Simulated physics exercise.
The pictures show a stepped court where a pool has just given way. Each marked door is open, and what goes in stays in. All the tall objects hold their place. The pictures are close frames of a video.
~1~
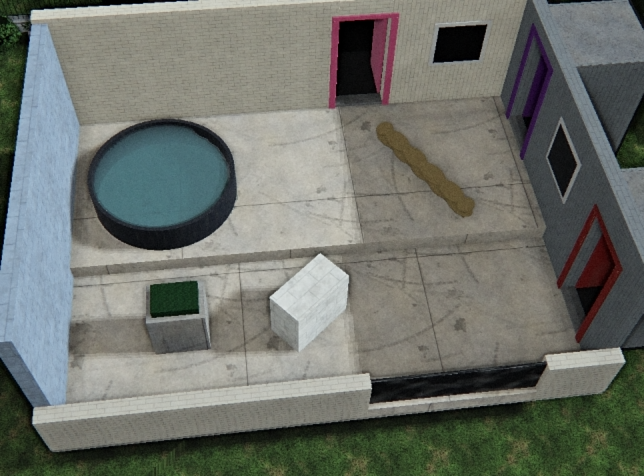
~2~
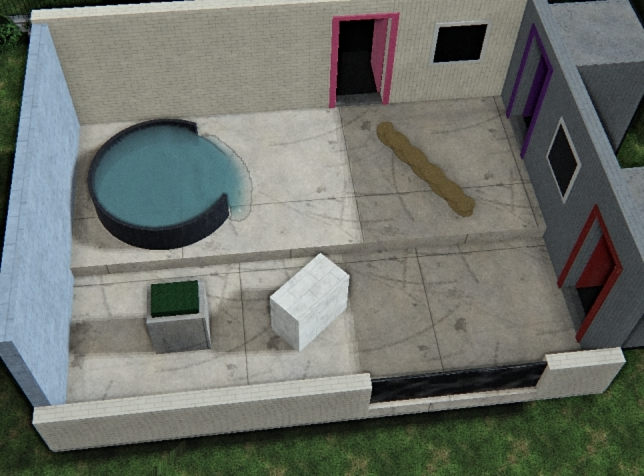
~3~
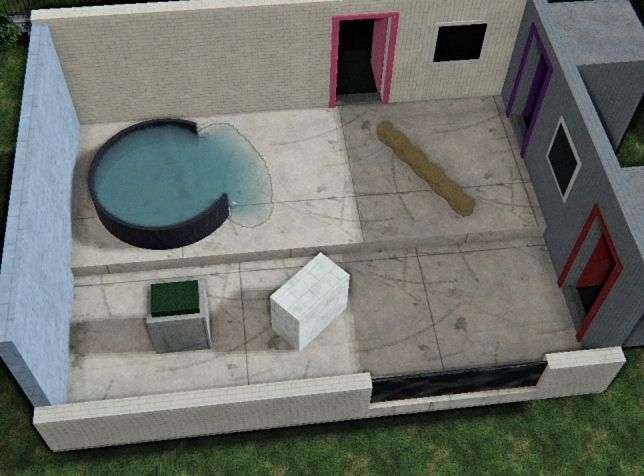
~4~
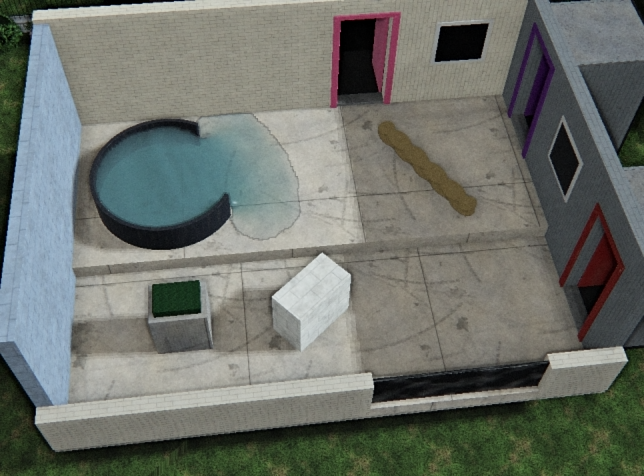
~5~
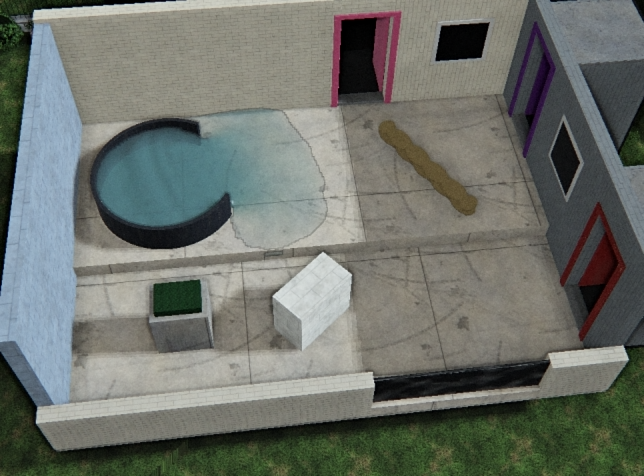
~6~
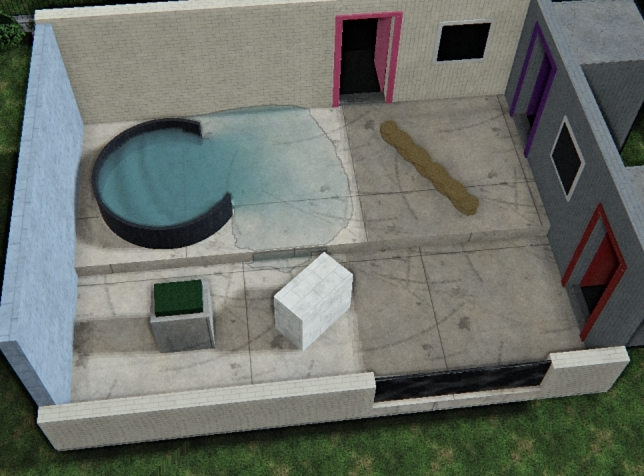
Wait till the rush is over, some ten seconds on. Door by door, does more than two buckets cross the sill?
In the end: The purple door floods; the pink door floods; the red door floods.
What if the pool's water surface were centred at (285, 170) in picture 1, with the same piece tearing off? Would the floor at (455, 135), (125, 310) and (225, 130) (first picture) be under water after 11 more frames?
In that order: Wet, free of water, dry.
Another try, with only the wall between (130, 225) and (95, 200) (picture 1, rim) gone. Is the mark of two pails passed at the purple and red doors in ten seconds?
One by one: The purple one is under; the red one is over.
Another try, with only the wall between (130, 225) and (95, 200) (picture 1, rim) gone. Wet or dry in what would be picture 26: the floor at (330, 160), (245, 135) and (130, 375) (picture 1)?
One after the other: No water, dry, wet.
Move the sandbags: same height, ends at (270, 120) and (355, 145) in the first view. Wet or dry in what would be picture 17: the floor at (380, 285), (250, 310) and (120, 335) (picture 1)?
In that order: Under water, dry, dry.
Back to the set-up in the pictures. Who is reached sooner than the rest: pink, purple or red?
That is the pink one.
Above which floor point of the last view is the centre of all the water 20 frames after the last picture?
Close to (326, 180).
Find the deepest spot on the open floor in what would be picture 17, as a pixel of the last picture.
Around (371, 131).
A moment on, water covers 25 % of the floor; the purple door not reached, the pink door wet at the sill, nothing in, the red door not reached.
Next, water covers 35 % of the floor; the purple door not reached, the pink door under two buckets in, the red door not reached.
Then, water covers 50 % of the floor; the purple door over two buckets in, the pink door over two buckets in, the red door wet at the sill, nothing in.
Later, water covers 65 % of the floor; the purple door over two buckets in, the pink door over two buckets in, the red door over two buckets in.
In the end, water covers 80 % of the floor; the purple door over two buckets in, the pink door over two buckets in, the red door far over two buckets in.
